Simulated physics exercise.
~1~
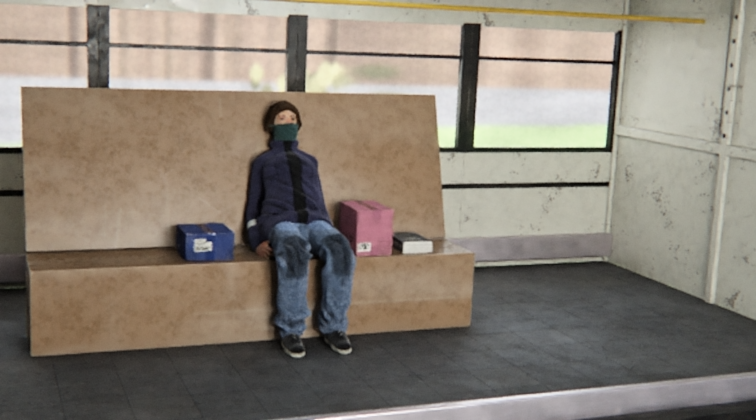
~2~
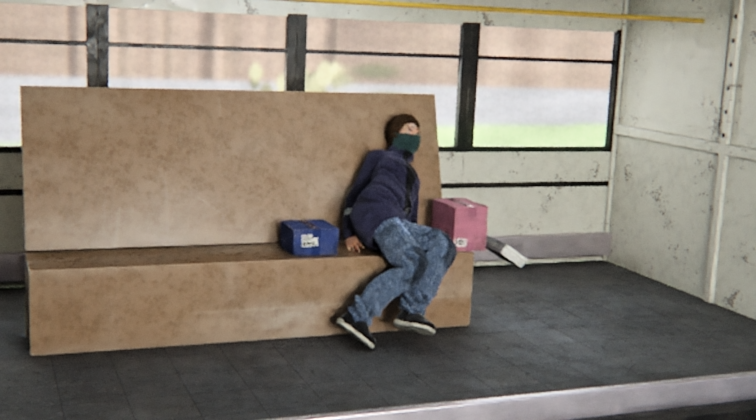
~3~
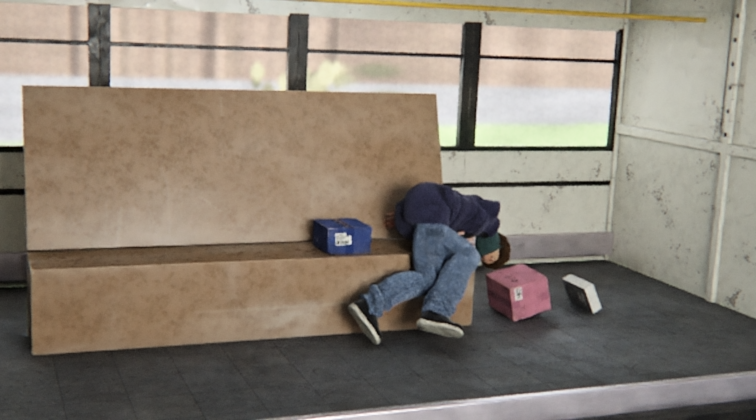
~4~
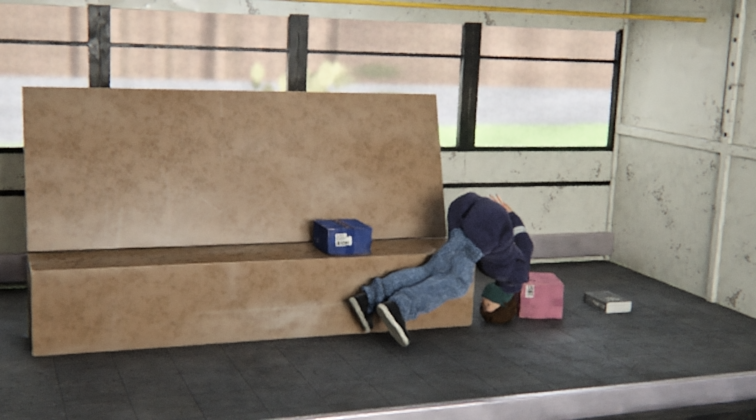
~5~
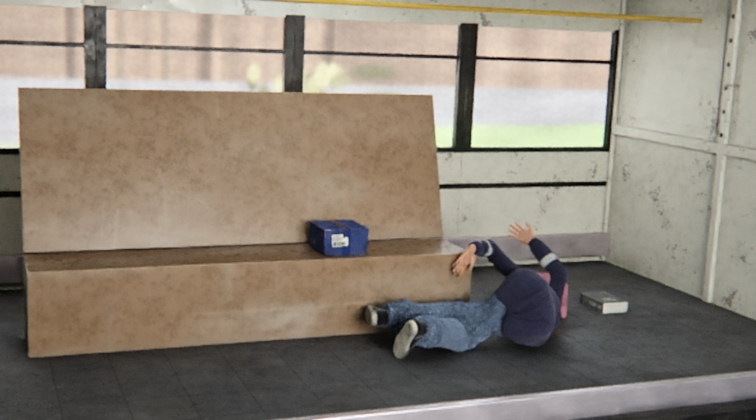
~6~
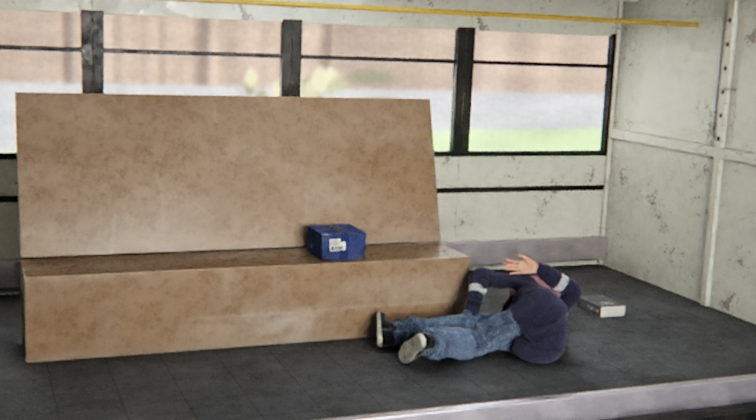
The footage shows a masked passenger slumped on a bench sliding right along with nearby items, then toppling headfirst over the end as a pink container and flat grey item fall; the passenger ends on the floor, arms raised and bent, while a blue box stays on the seat.
